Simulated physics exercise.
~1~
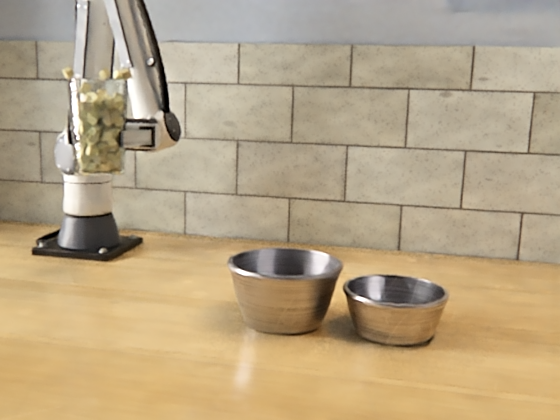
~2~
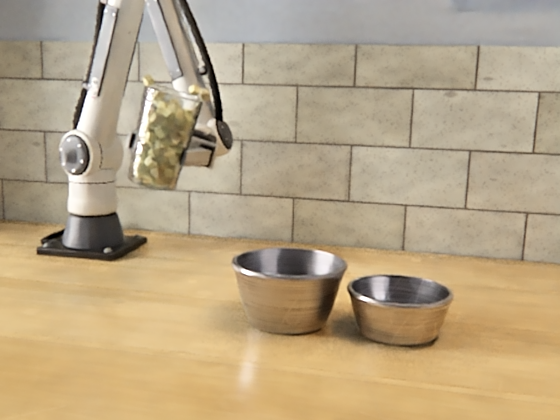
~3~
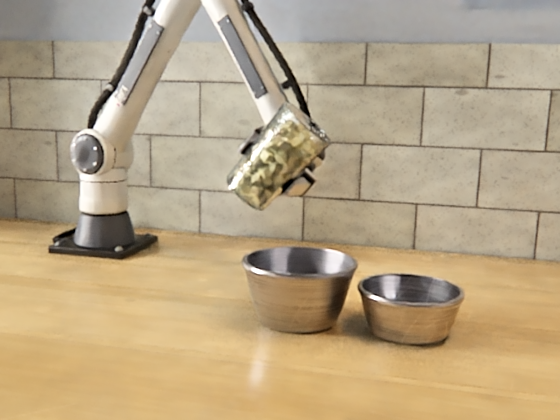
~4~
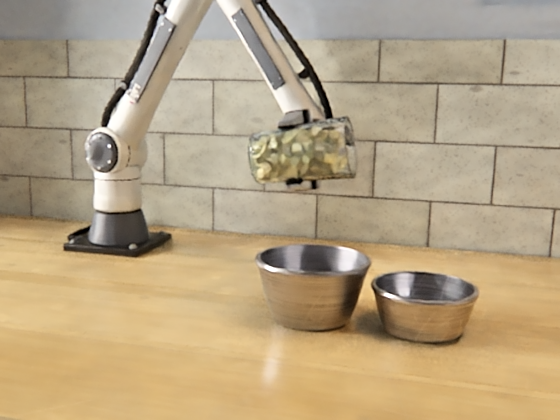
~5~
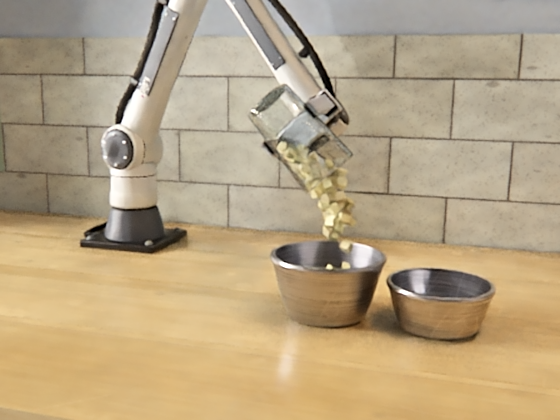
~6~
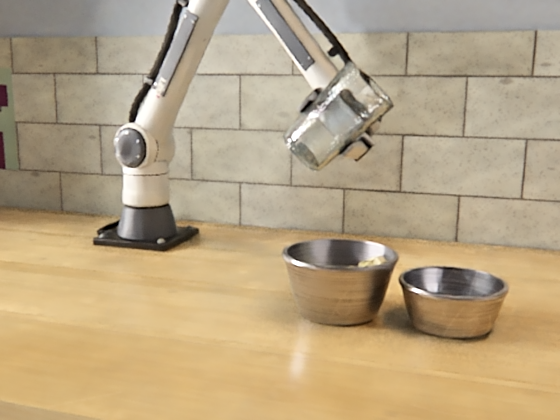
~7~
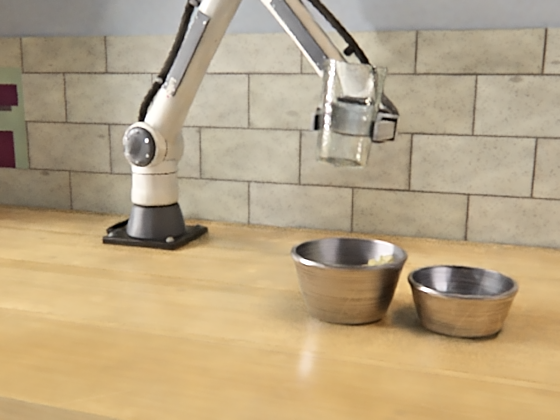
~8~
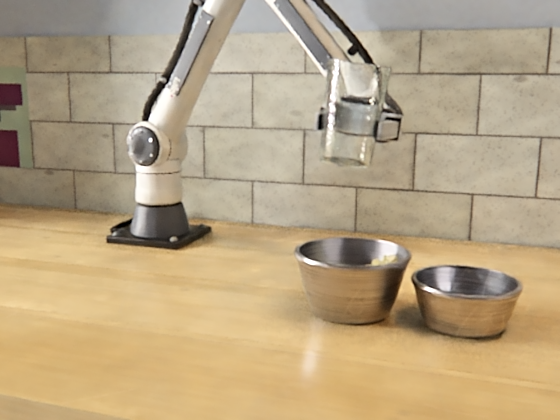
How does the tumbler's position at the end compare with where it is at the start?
At the start the tumbler is at the left, close above the robot's base. By the end it is well to the right, held above the larger bowl.
